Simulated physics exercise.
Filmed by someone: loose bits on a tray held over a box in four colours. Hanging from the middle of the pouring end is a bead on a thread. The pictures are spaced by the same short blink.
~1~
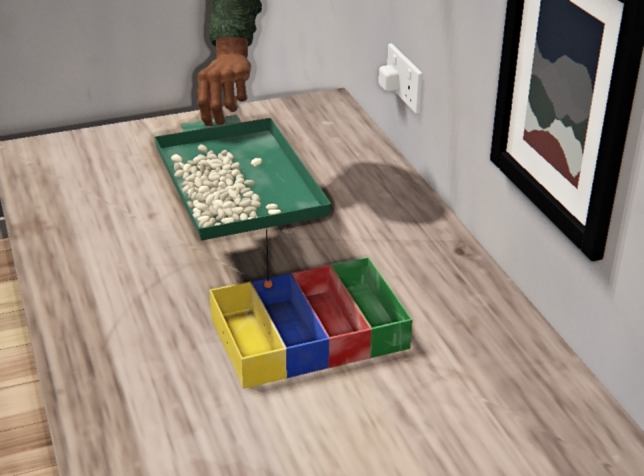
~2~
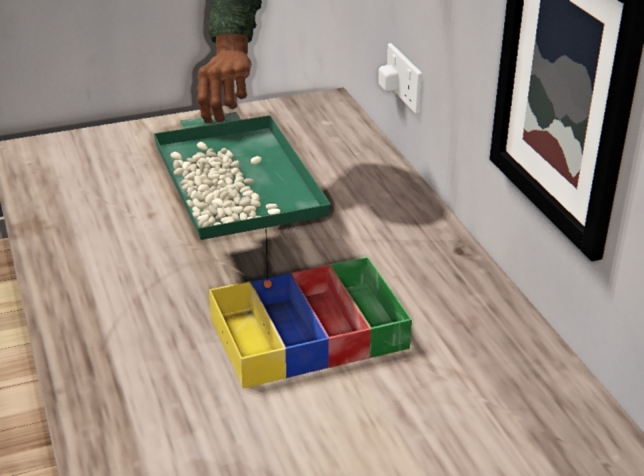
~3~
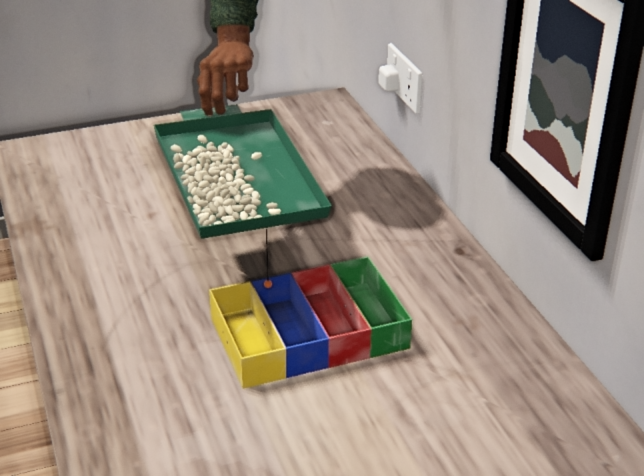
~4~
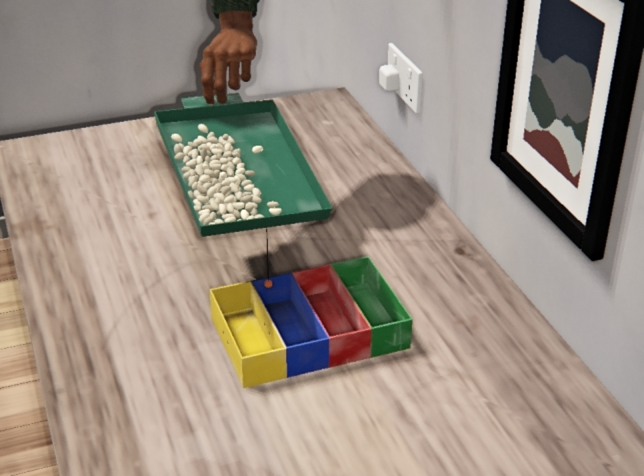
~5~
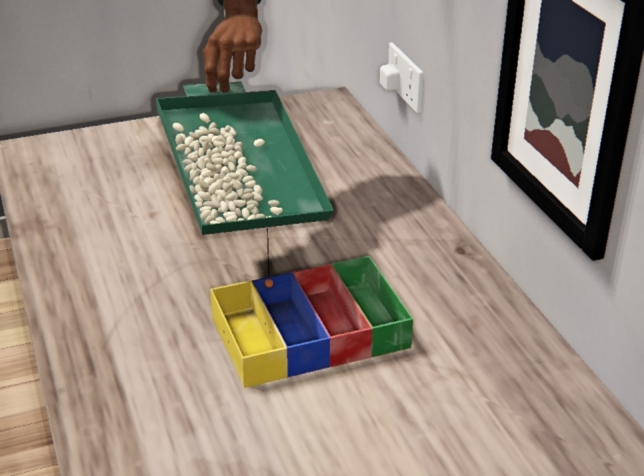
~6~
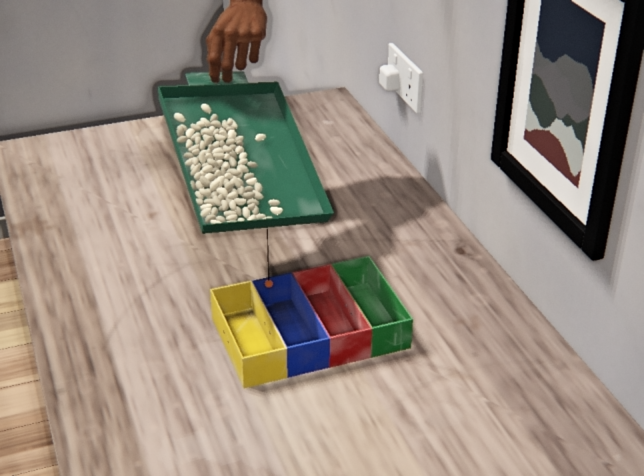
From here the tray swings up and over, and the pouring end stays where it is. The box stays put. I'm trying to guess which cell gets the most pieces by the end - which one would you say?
I would say the red one.
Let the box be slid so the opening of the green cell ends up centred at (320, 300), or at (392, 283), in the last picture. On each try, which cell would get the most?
The green one, and then that blue cell.
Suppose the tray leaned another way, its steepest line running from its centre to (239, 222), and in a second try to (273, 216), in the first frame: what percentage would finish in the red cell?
In order: About 0, then 30 percent.
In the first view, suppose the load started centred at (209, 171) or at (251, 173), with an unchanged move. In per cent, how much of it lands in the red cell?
Close to 50 and close to 70 per cent.
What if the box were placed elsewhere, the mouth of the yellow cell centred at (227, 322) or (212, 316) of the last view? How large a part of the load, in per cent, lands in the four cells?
About 100% and about 90%.
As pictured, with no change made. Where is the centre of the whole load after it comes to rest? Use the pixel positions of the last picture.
Around (323, 330).
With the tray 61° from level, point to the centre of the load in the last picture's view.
Mark it at roughly (274, 195) in the final frame.
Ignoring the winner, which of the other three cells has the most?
That blue cell.
Shortly afterwards, tray tipped steeply; all but a few on the tray; only a few falling or outside the box.
Next, tray tipped right over; the bulk on the tray; a little in the red cell; a little in the blue cell; a little in the green cell; only a few in the yellow cell; only a few falling or outside the box.
Some moments later, tray tipped past a quarter turn; near half in the red cell; near a third in the blue cell; a little in the green cell; a little in the yellow cell; a little falling or outside the box.
In the end, tray tipped past a quarter turn; near half in the red cell; near a third in the blue cell; a little in the green cell; a little in the yellow cell; a little outside the box.
